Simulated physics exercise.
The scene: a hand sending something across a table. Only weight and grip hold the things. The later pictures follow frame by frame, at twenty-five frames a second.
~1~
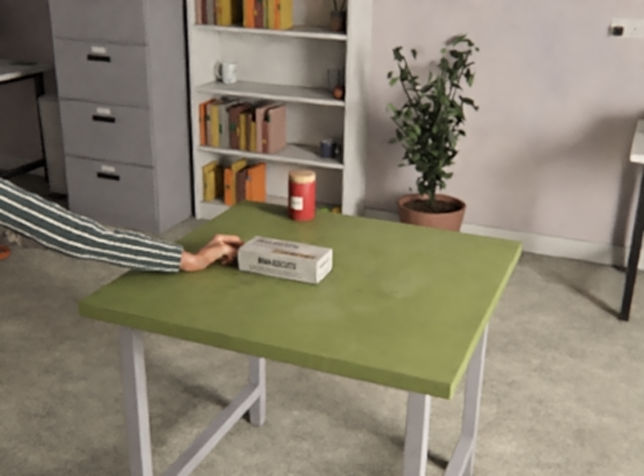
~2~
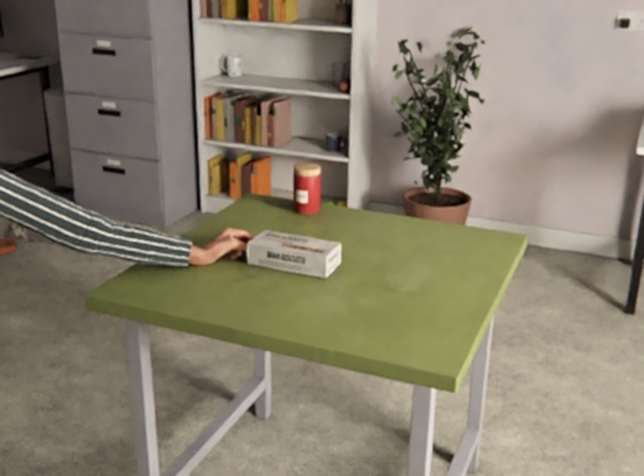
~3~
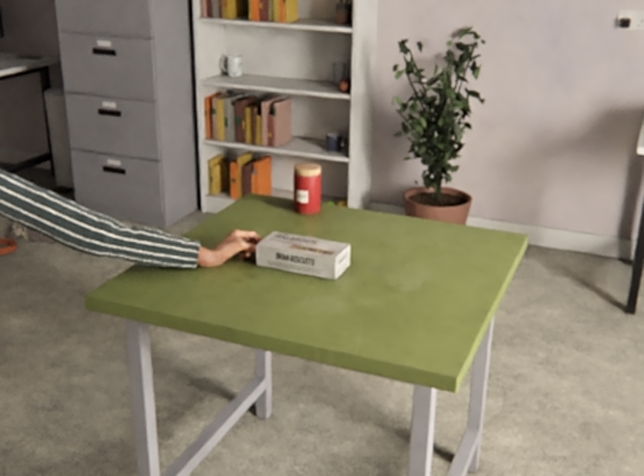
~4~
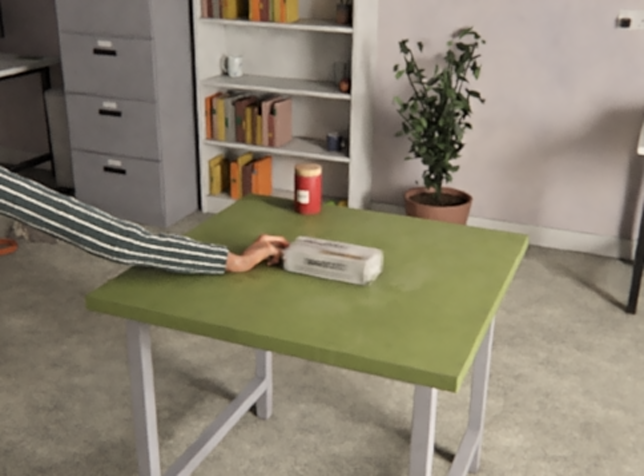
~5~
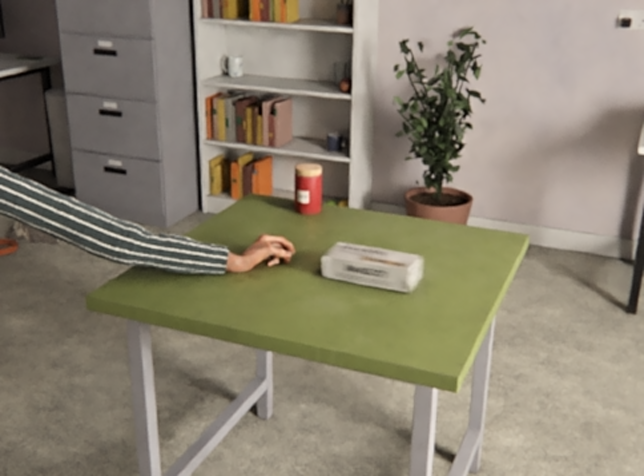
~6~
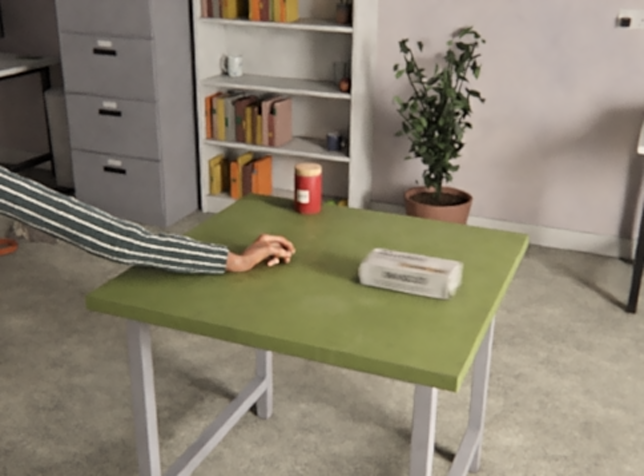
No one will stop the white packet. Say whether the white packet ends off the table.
The white packet drops to the floor.
Then, 0.20 s after the last picture, white packet now off the table.
Then, 0.40 s after the last picture, things are still on the move.
By the end, off the table, white packet.
